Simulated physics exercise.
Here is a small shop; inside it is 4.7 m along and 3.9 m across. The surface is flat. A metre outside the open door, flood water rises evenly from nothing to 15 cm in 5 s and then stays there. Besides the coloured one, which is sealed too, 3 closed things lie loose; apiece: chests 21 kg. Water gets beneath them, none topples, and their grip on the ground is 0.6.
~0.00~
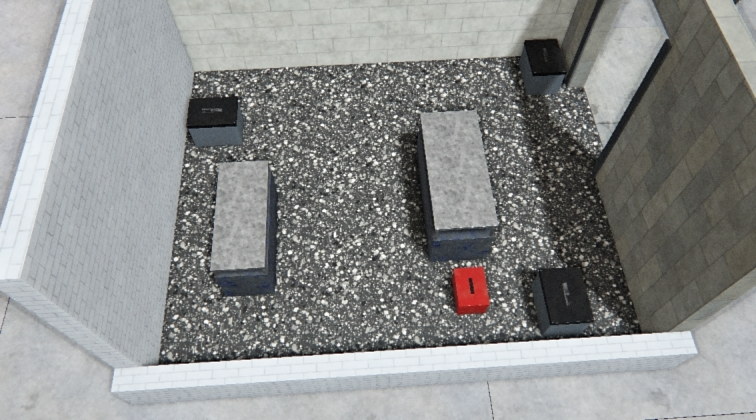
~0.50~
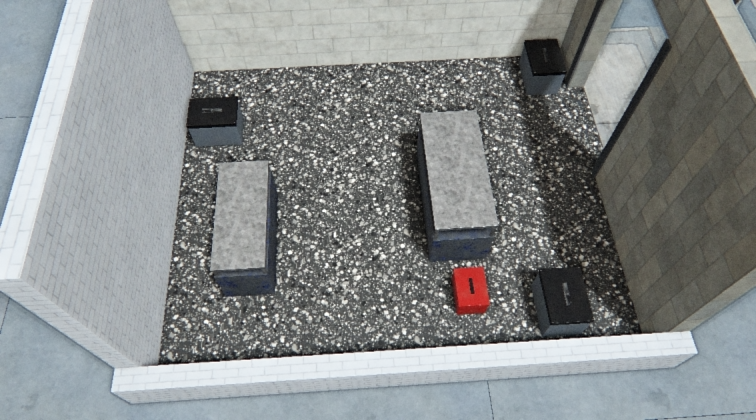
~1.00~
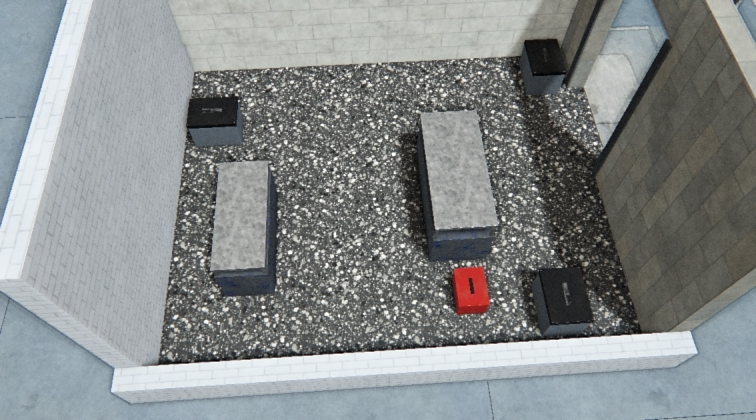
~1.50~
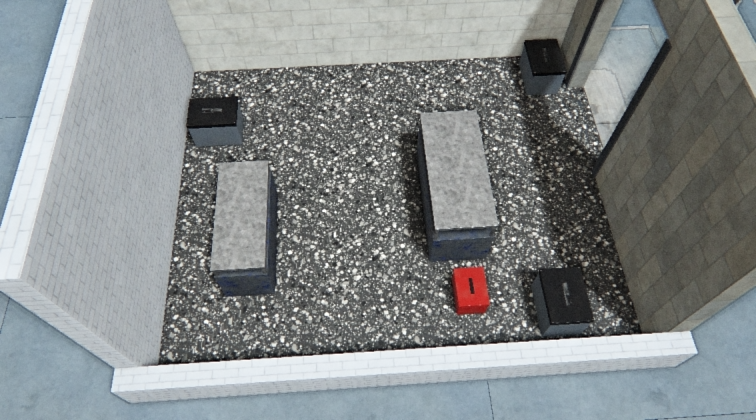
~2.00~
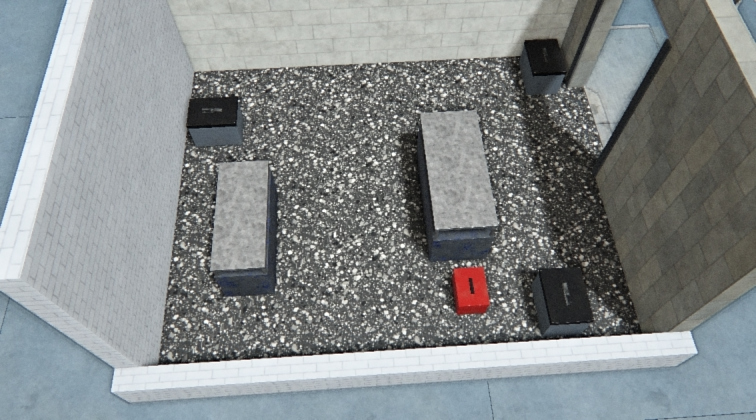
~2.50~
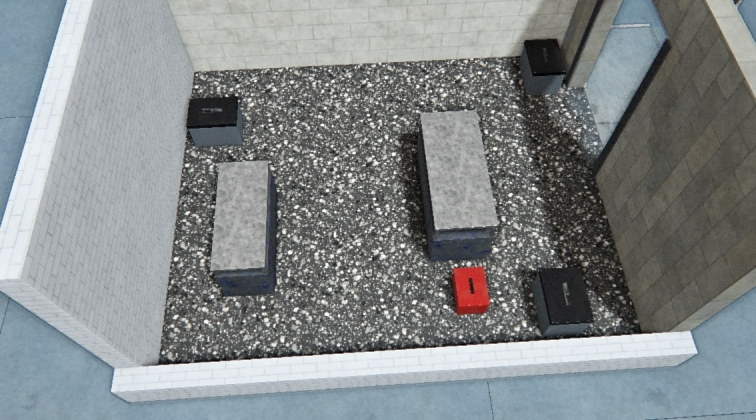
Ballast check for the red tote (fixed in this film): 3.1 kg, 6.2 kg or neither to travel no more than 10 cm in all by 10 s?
For it, the lower weight is enough.
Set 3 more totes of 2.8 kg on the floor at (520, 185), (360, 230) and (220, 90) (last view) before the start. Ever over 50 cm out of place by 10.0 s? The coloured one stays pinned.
In that order: Past it, less, under.
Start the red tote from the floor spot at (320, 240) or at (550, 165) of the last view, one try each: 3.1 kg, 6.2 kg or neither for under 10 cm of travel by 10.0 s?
In that order: Either load holds; neither holds.
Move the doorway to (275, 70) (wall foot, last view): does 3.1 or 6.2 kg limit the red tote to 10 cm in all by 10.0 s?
In that case only the higher weight holds it.
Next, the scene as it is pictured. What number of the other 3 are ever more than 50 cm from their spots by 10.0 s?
0 of them.
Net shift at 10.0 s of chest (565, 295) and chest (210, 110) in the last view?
In turn: 0 cm, 0 cm.
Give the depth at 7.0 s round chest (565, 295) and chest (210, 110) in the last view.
About 3 and 1 cm.
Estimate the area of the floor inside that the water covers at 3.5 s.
About 1.0 m2.
After 3.5 s the red tote would be 0 cm from its start with 3.1 kg and 0 cm from its start with 6.2 kg; 0 cm of water round it then.
After 4.5 s the red tote would be 0 cm from its start with 3.1 kg and 0 cm from its start with 6.2 kg; 0 cm of water round it then.
After 7.0 s the red tote would be 0 cm from its start with 3.1 kg and 0 cm from its start with 6.2 kg; 1 cm of water round it then.
After 10.0 s the red tote would be 0 cm from its start with 3.1 kg and 0 cm from its start with 6.2 kg; 2 cm of water round it then.
